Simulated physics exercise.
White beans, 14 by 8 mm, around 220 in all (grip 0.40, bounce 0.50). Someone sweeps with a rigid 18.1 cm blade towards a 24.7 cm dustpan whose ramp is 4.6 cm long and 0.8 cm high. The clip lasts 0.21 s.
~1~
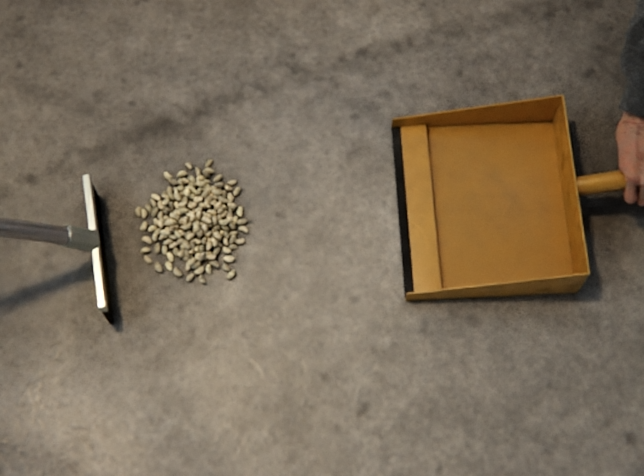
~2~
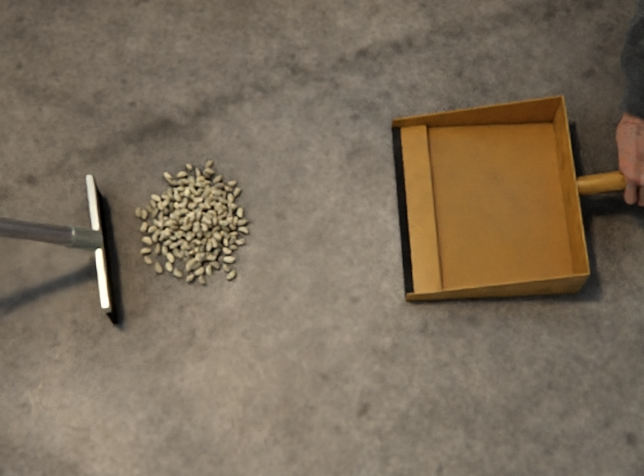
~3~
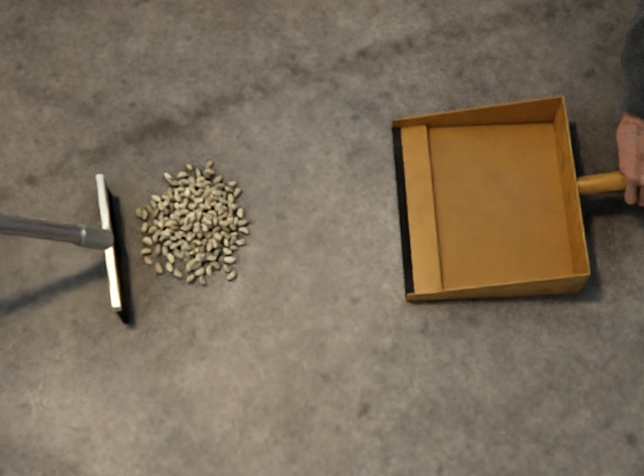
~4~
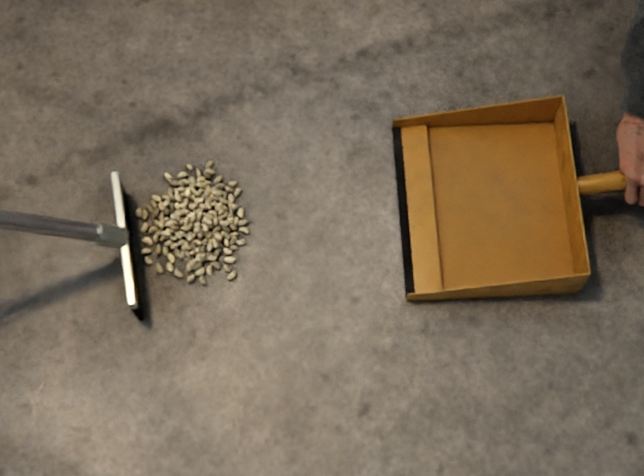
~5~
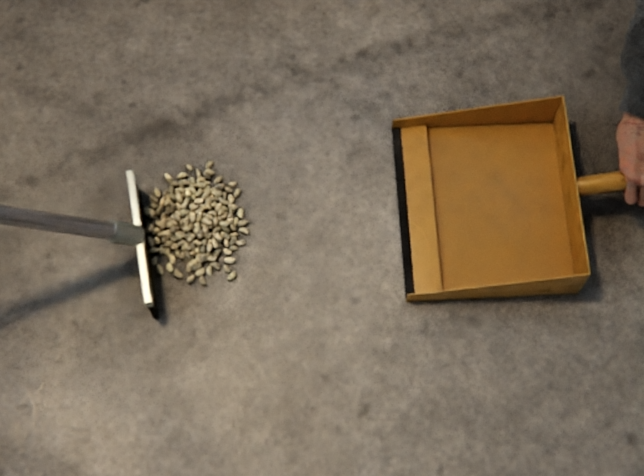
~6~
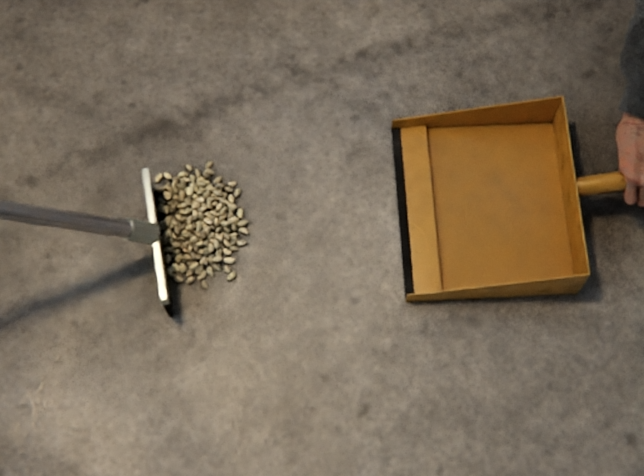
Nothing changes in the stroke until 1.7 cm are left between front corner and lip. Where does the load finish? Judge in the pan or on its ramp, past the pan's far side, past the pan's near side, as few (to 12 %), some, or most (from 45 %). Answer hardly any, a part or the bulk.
Pan a part, far side hardly any, near side hardly any.
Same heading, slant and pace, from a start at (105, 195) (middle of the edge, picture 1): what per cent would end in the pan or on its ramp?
About 25 per cent.
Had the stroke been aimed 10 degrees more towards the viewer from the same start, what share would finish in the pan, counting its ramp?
It would be near 20 per cent.
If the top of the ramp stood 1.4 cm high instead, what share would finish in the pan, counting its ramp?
It would be near 25 per cent.
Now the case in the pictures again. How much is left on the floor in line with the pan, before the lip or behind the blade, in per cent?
Some 65 per cent.
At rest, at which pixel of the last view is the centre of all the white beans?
At about (389, 188).
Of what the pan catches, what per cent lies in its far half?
About 50 per cent.
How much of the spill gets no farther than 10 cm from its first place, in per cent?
Roughly 15 per cent.
Then, 0.29 s after the last picture, middle of the blade 17 cm from the lip; 0 % over the lip, far side 0 %, near side 0 %.
Then, 0.49 s after the last picture, middle of the blade 8 cm from the lip; 0 % over the lip, far side 5 %, near side 5 %.
Then, 0.80 s after the last picture, middle of the blade 3 cm from the lip; 30 % over the lip, far side 5 %, near side 5 %.
In the end, pan 30 %, far side 5 %, near side 5 %, in front of the lip or behind the blade 65 %.
